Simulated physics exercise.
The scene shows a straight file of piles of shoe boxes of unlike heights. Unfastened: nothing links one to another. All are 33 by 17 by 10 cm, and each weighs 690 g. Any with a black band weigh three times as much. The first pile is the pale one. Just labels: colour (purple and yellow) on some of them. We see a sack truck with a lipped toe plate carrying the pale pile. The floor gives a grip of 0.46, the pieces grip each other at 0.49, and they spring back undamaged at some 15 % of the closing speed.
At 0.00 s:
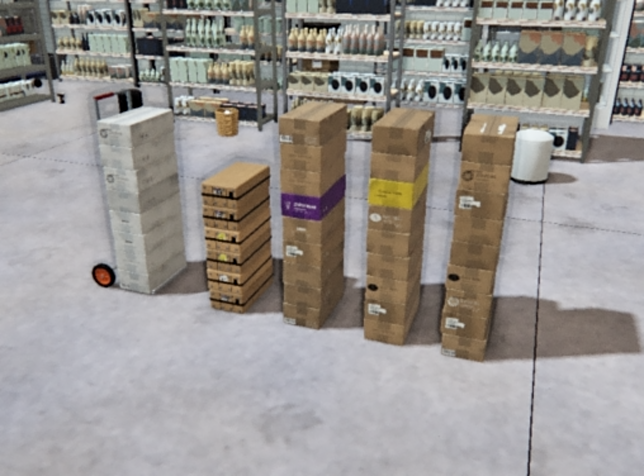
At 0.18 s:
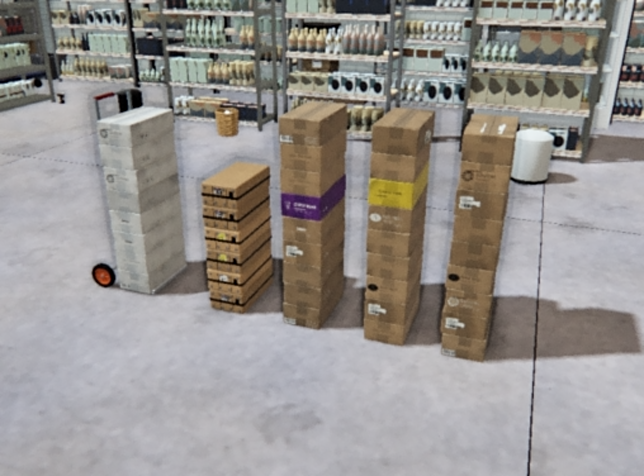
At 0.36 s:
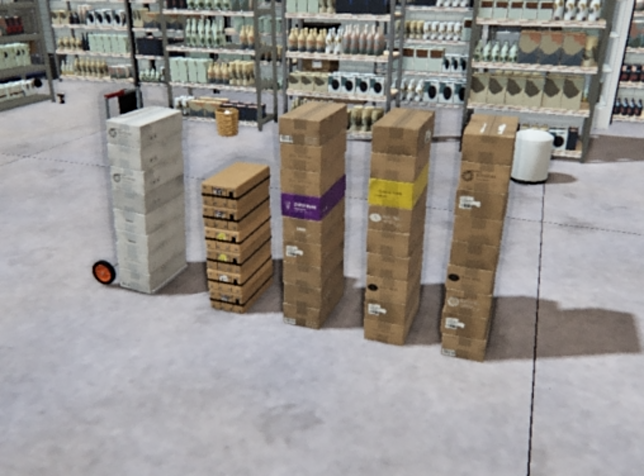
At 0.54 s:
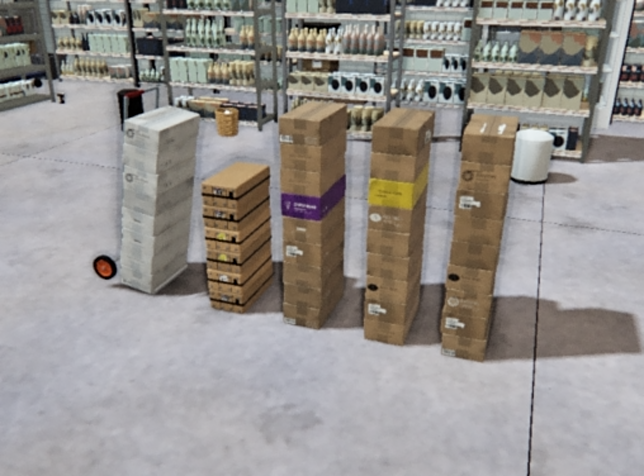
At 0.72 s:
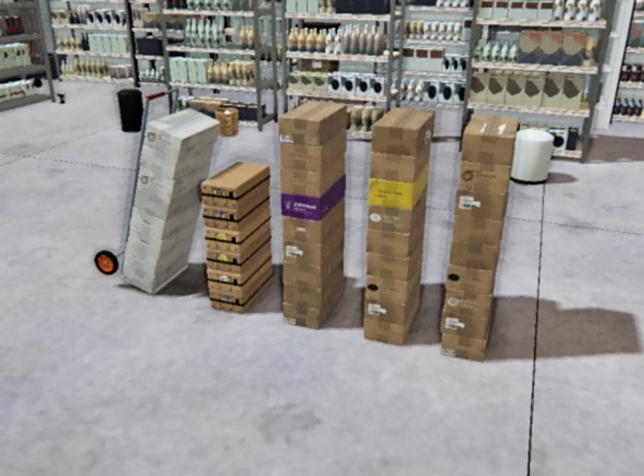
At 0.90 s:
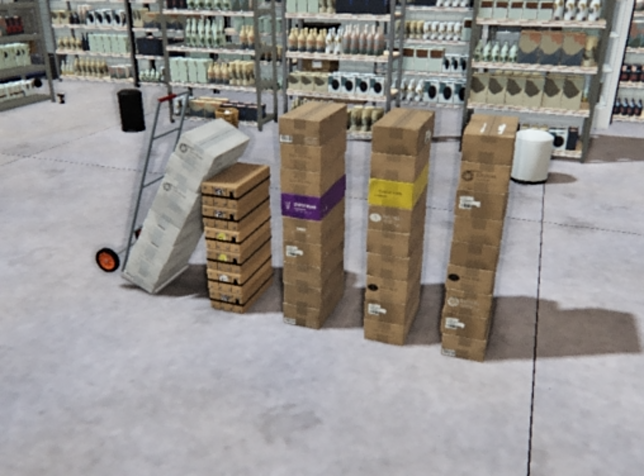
Pale stack of boxes on a sack truck tilting steadily rightward toward a row of still brown stacks in a storeroom.
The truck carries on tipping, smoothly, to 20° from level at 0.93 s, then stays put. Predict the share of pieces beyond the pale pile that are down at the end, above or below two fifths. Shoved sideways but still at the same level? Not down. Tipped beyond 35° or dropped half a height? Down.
The share ends below two fifths.
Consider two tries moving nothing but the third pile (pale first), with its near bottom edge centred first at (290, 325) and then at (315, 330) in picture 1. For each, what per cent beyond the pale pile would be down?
You'd get 0 percent the first time and 0 percent the second.
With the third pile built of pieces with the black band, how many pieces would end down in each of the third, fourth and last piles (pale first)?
Down at the end: Third pile 0, fourth pile 0, last pile 0.
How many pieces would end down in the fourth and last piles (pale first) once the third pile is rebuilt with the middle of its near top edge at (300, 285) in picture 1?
Down by pile: Fourth 0, last 0.
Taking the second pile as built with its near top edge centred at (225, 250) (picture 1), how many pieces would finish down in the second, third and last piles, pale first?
Down by pile: Second 0, third 0, last 0.
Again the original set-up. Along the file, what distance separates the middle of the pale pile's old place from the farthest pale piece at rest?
Distance: Near 50 cm.
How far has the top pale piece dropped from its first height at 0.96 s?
10 cm.
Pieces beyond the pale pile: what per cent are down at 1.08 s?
0 %.
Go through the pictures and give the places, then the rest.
In the first picture (we follow the side turned to the camera), truck frame 0° forward; yellow box (390, 194); purple box (300, 207); no other piece has moved.
In the second picture, truck frame 0° forward; purple box (300, 207).
In the third picture, truck frame 4° forward, top of the pale pile leaning 3°; purple box (300, 207); no other piece has moved.
In the fourth picture, truck frame 10° forward, top of the pale pile leaning 10°; purple box (300, 207); no other piece has moved.
In the fifth picture, truck frame (142, 138) 16° forward, top of the pale pile leaning 18°; purple box (300, 207); no other piece has moved.
In the sixth picture, truck frame (151, 139) 20° forward, top of the pale pile leaning 29°; purple box (300, 207); yellow box (390, 194); no other piece has moved.
Around 0.96 s, 1 of the pale pile down; none of the 33 other boxes down, 1 disturbed.
Around 1.08 s, 6 of the pale pile down; none of the 33 other boxes down, 2 disturbed.
Finally (2.0 s), 6 of the pale pile down; none of the 33 other boxes down, 1 disturbed; purple box unmoved; yellow box unmoved. That is 0 per cent. Seen by the last camera, middles, purple box near (315, 194), yellow box near (400, 181).
